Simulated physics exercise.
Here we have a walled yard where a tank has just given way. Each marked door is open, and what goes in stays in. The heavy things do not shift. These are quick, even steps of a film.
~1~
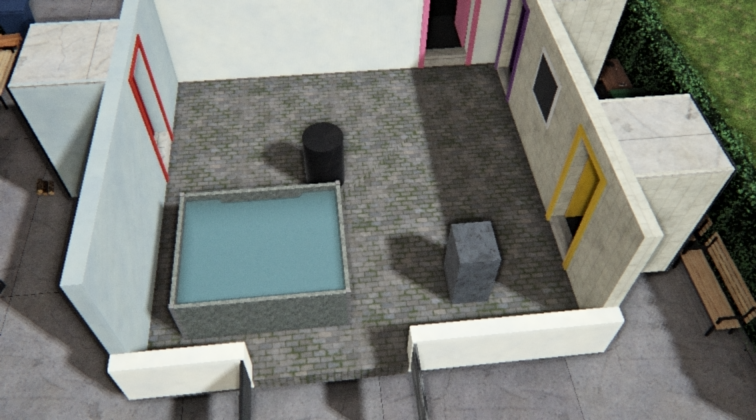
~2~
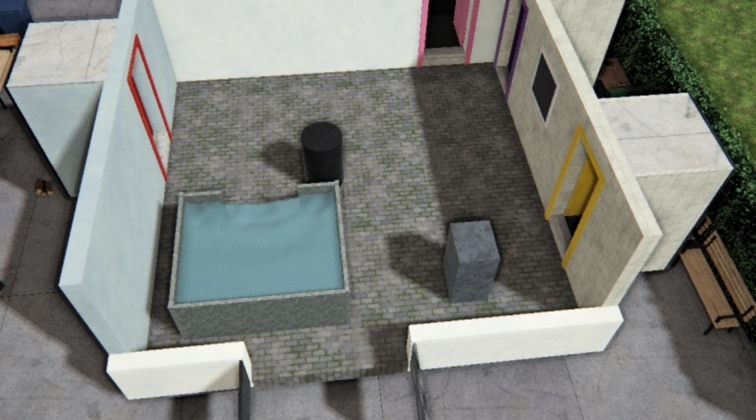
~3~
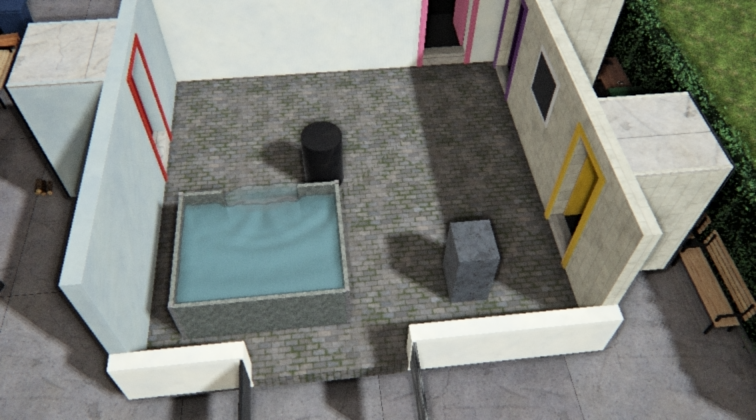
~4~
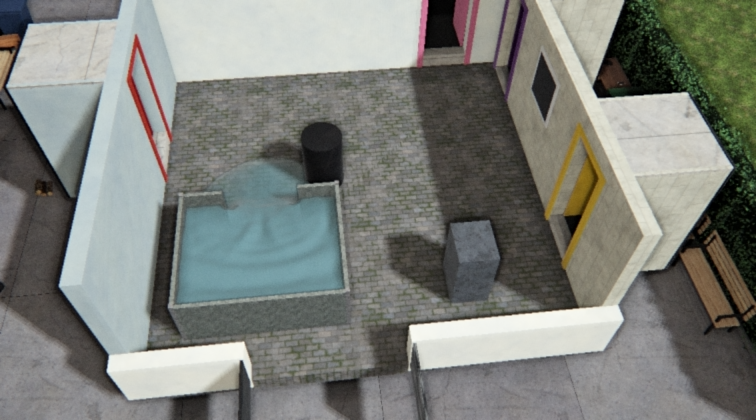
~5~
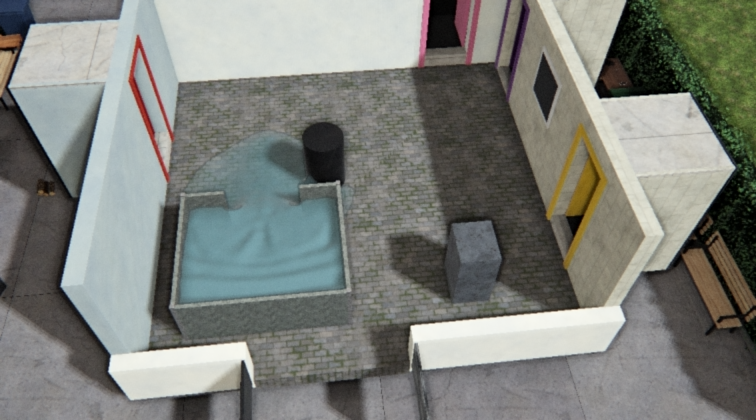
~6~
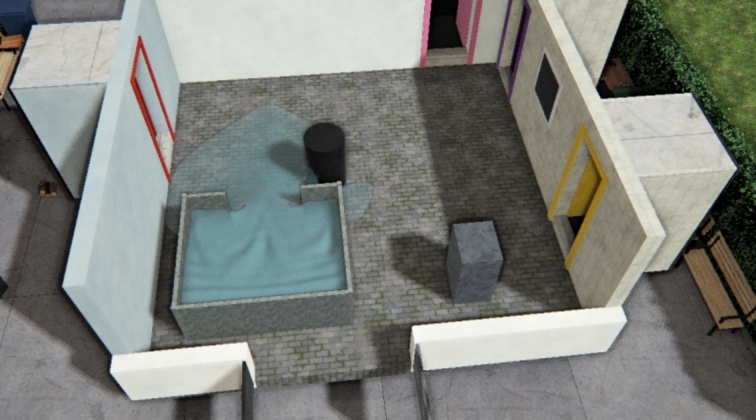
Walled paved yard with water pouring through a gap in an open tank's far side, spreading across the bricks around a black cylinder.
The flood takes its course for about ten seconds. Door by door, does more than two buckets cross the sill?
One by one: The red door admits no more than that; the purple door lets in a lot; the pink door admits no more than that; the yellow door admits no more than that.
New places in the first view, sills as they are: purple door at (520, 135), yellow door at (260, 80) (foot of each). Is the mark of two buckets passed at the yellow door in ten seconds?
Then: The yellow door floods.
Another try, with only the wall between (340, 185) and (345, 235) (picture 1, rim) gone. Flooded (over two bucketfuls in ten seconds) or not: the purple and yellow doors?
The purple door takes more; the yellow door lets more in.
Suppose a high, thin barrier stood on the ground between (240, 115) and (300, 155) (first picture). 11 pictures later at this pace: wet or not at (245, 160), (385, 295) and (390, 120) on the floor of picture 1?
One after the other: Covered, dry, awash.
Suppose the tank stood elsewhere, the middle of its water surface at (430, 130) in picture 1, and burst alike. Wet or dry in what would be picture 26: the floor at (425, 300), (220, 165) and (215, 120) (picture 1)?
One after the other: Free of water, wet, wet.
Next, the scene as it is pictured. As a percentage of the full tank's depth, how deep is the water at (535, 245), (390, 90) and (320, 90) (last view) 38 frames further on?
About 8, 12 and 14 per cent.
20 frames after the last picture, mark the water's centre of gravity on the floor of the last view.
Around (281, 173).
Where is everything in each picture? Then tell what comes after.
The first frame shows still water in the open tank at (262, 244).
In the second frame, water pours out on the open tank's far side and has run to a hidden place.
In the third frame, the front is at a hidden place, out from the gap on the open tank's far side.
In the fourth frame, water pours out on the open tank's far side and has run to (260, 161).
In the fifth frame, water pours out on the open tank's far side and has run to (265, 133).
In the sixth frame, the front is at (260, 108), out from the gap on the open tank's far side.
A moment on, water covers 35 % of the floor; the red door wet at the sill, nothing in, the purple door not reached, the pink door not reached, the yellow door not reached.
Next, water covers 45 % of the floor; the red door wet at the sill, nothing in, the purple door not reached, the pink door wet at the sill, nothing in, the yellow door not reached.
Then, water covers 55 % of the floor; the red door wet at the sill, nothing in, the purple door over two buckets in, the pink door wet at the sill, nothing in, the yellow door not reached.
Later, water covers 80 % of the floor; the red door wet at the sill, nothing in, the purple door far over two buckets in, the pink door wet at the sill, nothing in, the yellow door wet at the sill, nothing in.
In the end, water covers 100 % of the floor; the red door wet at the sill, nothing in, the purple door far over two buckets in, the pink door wet at the sill, nothing in, the yellow door wet at the sill, nothing in.
